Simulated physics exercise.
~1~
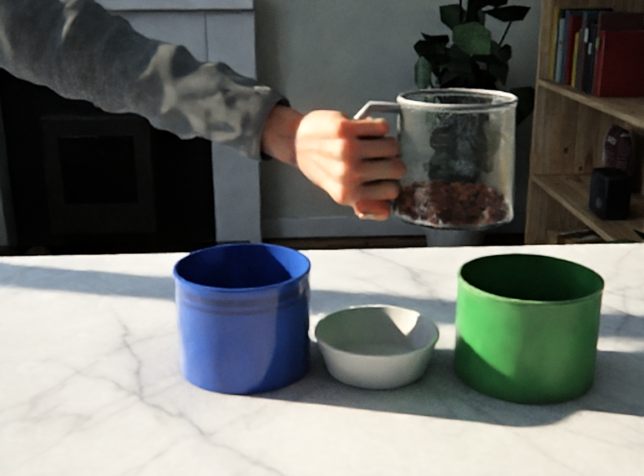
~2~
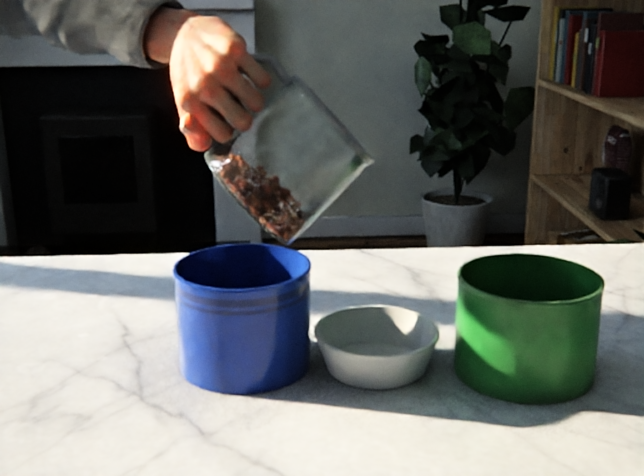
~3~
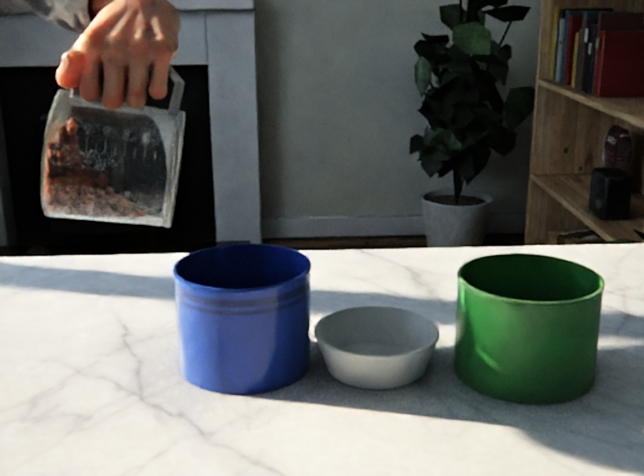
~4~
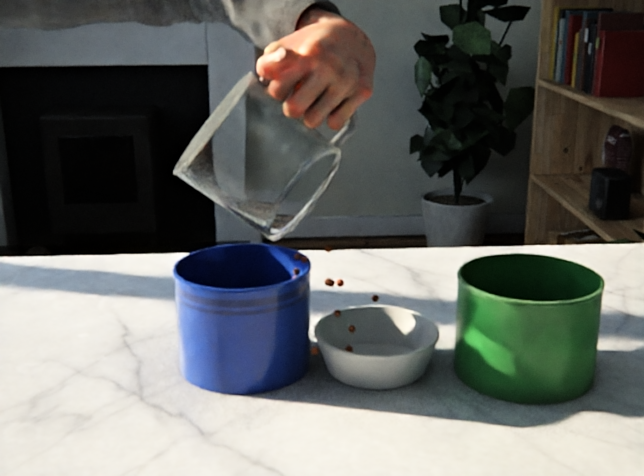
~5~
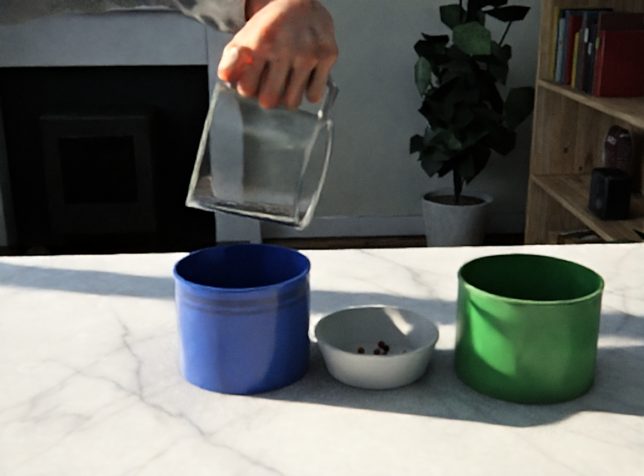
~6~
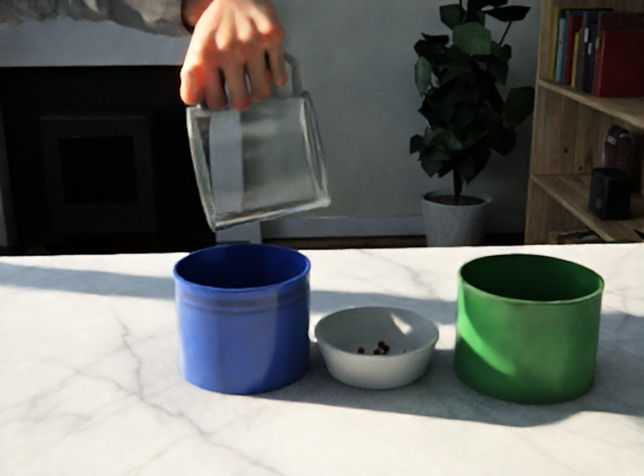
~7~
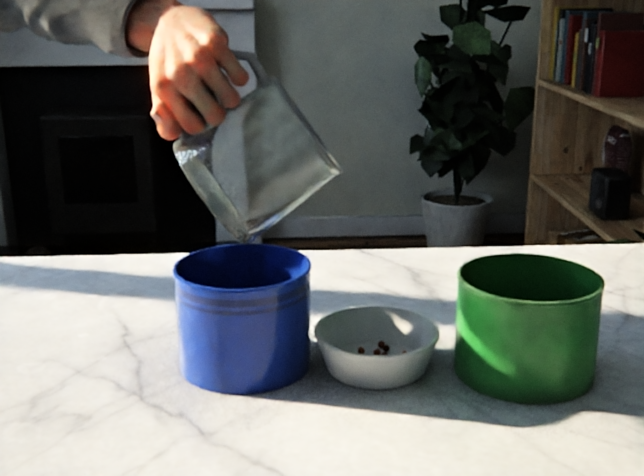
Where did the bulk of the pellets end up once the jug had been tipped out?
Nearly all of them went into the blue pot. The jug was left empty, and the green pot, the white dish and the counter did not get any real share.
